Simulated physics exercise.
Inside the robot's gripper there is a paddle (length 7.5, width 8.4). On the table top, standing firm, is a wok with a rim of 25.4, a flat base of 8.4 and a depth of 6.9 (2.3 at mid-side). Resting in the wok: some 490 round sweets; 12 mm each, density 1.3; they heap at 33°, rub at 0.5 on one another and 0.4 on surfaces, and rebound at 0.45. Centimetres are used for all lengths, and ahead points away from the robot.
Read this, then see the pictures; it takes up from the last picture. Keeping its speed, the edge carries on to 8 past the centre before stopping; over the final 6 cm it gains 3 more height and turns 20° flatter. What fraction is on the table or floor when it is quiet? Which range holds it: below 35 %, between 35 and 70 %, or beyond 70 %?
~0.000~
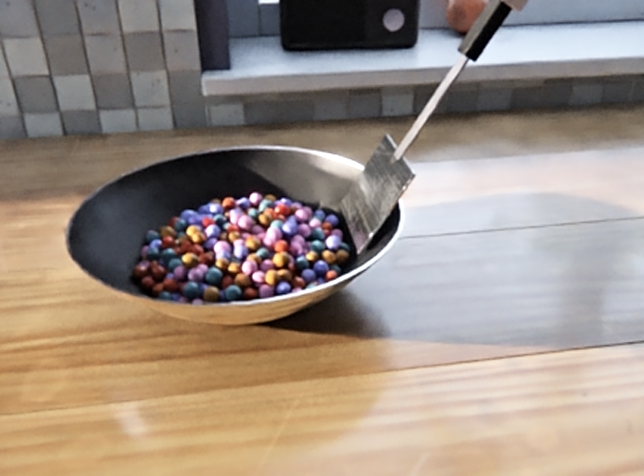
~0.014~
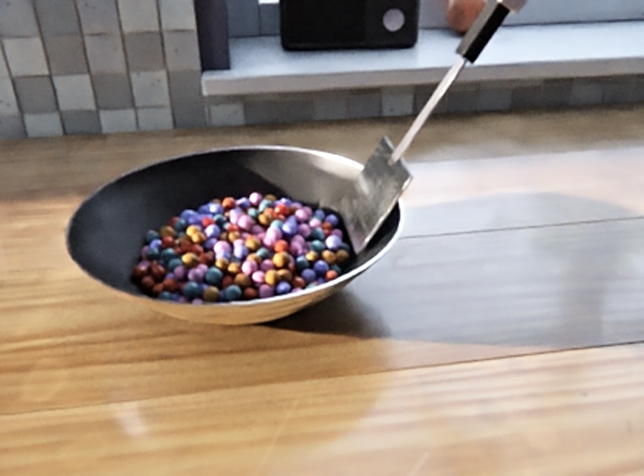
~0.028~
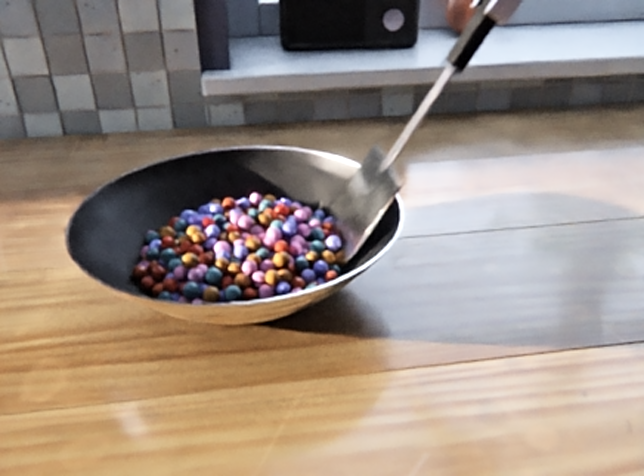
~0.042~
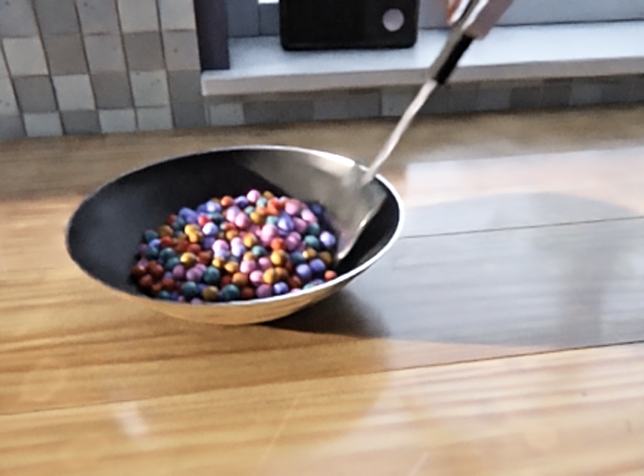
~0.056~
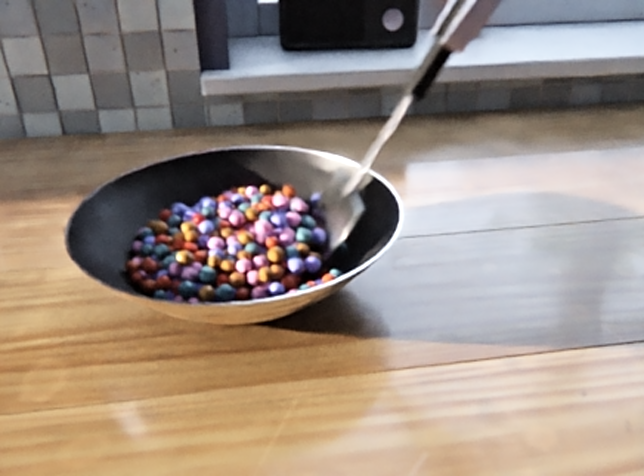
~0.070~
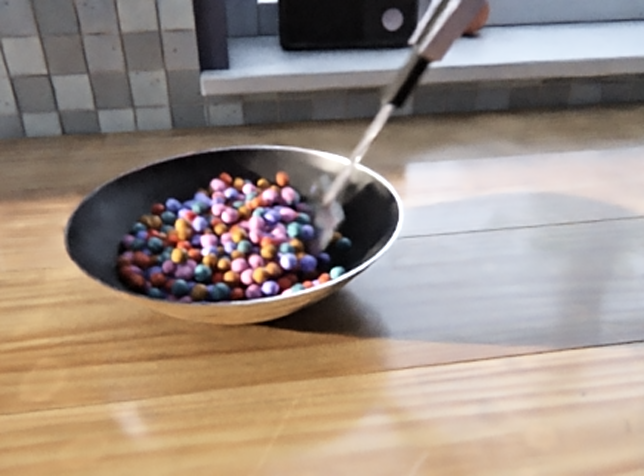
The range between 35 and 70 %.
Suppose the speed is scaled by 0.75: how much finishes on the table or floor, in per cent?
Something close to 45 per cent ends up on the table or floor.
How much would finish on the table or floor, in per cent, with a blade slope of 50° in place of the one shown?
In that case, around 55 percent would end up on the table or floor.
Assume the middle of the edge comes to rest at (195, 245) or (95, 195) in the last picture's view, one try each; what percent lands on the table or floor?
First try about 15 percent, second about 60 percent.
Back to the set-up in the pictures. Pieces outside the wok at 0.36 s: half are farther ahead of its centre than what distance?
22 cm.
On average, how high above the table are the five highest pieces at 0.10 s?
Estimated height above table: Approx. 8 cm.
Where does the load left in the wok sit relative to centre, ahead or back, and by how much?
Ahead, by around 3.0 cm.
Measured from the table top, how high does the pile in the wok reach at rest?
Near 6.0 centimetres high.
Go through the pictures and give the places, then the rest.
In the first frame, the paddle top edge at (400, 153), sloping 58°; upper third of the load around (246, 239), from x 140 to 340, top at y 200; 492 in the wok.
In the second frame, the paddle top edge at (398, 154), sloping 58°; upper third of the load around (246, 239), from x 140 to 340, top at y 200.
In the third frame, the paddle top edge at (388, 163), sloping 58°; upper third of the load around (246, 239), from x 140 to 340, top at y 200.
In the fourth frame, the paddle top edge at (370, 176), sloping 58°; upper third of the load around (244, 238), from x 140 to 335, top at y 195.
In the fifth frame, the paddle top edge at (351, 188), sloping 58°; upper third of the load around (239, 235), from x 130 to 340, top at y 190.
In the sixth frame, the paddle top edge at (332, 196), sloping 58°; upper third of the load around (232, 231), from x 125 to 345, top at y 180; 492 in the wok.
After 0.10 s, sloping 58°, highest piece 8 above the table; 492 in the wok.
After 0.14 s, sloping 51°, highest piece 9 above the table; 489 in the wok, 3 on the blade or in flight.
After 0.36 s, sloping 38°, highest piece 21 above the table; 229 in the wok, 64 on the table or floor, 199 on the blade or in flight.
After 1.41 s, sloping 38°, highest piece 6 above the table; 263 on the table or floor, 229 in the wok.
In the end, 263 on the table or floor, 229 in the wok. That is 53 % on the table or floor.
